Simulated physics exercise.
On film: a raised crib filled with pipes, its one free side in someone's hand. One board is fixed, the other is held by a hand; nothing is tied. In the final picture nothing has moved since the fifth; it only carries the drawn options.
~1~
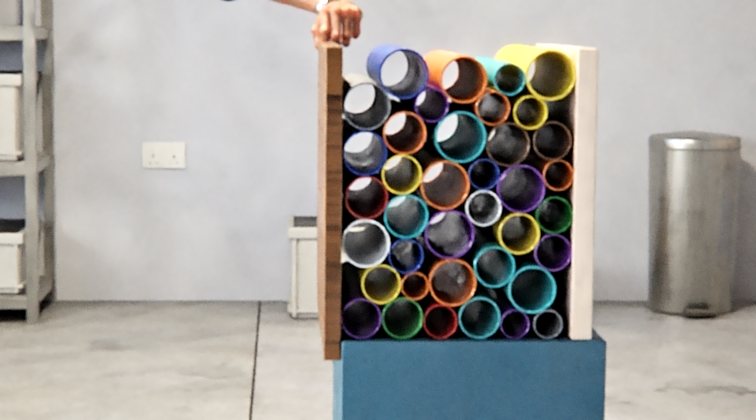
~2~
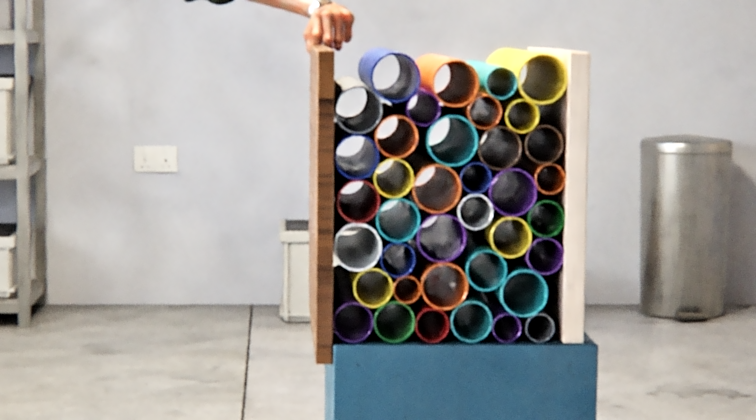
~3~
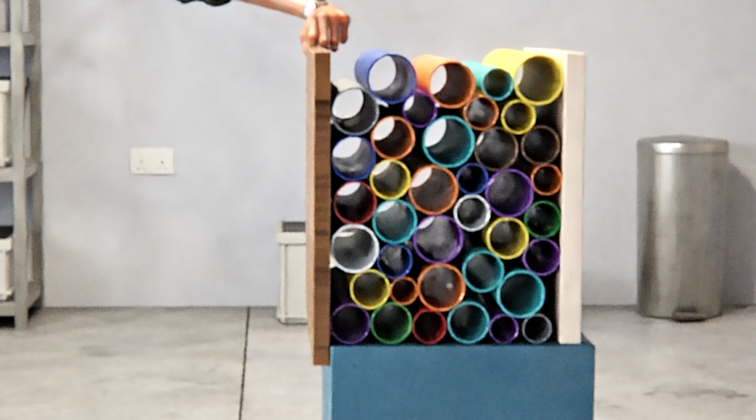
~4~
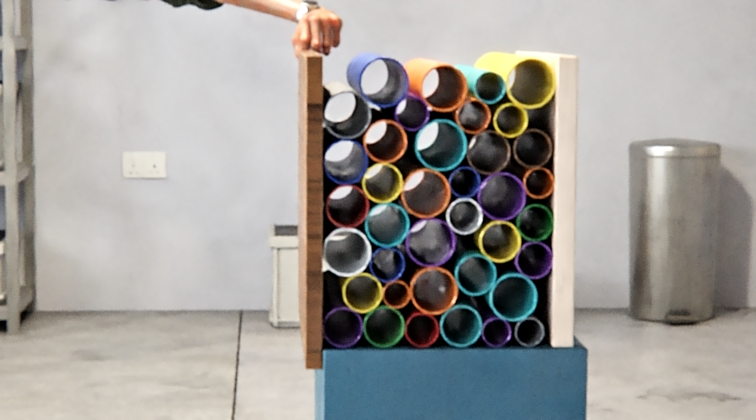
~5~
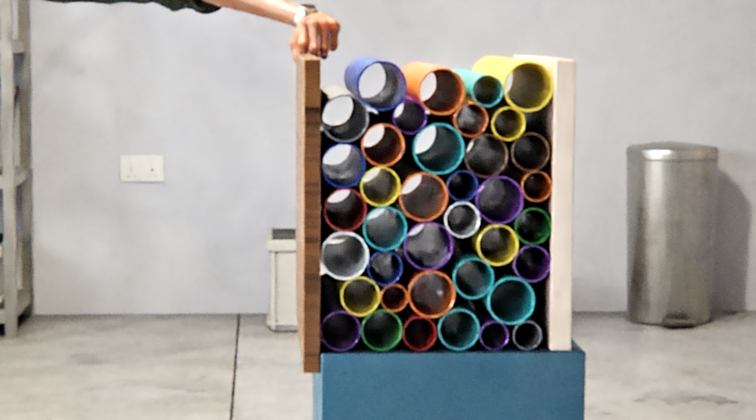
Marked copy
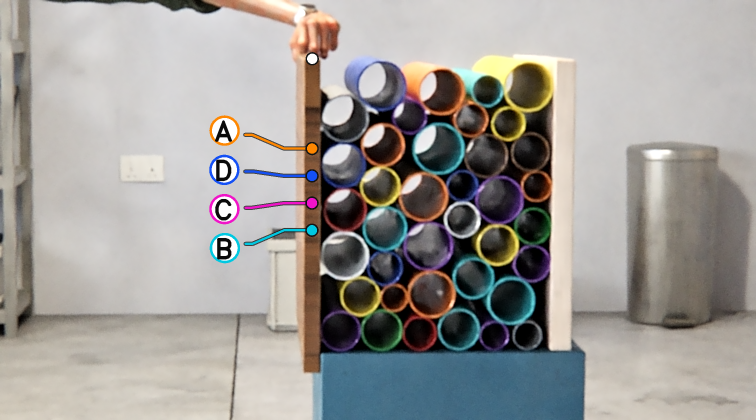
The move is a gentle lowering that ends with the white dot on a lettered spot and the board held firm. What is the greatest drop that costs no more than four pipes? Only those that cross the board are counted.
The answer is mark D.
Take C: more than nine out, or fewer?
At C, fewer than nine.
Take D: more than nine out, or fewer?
At D, fewer than nine.
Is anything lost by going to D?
Yes, at D.
On the marked copy, A at (312, 149); B at (312, 230); C at (312, 203); D at (312, 176); the white dot at (312, 59).
Taking D. A third of the way, top of the board (321, 113).
Two thirds of the way, top of the board (320, 174).
When it is over, top of the board (320, 175), two out over the board.
As for the rest, A two out over the board; B five out over the board; C five out over the board.
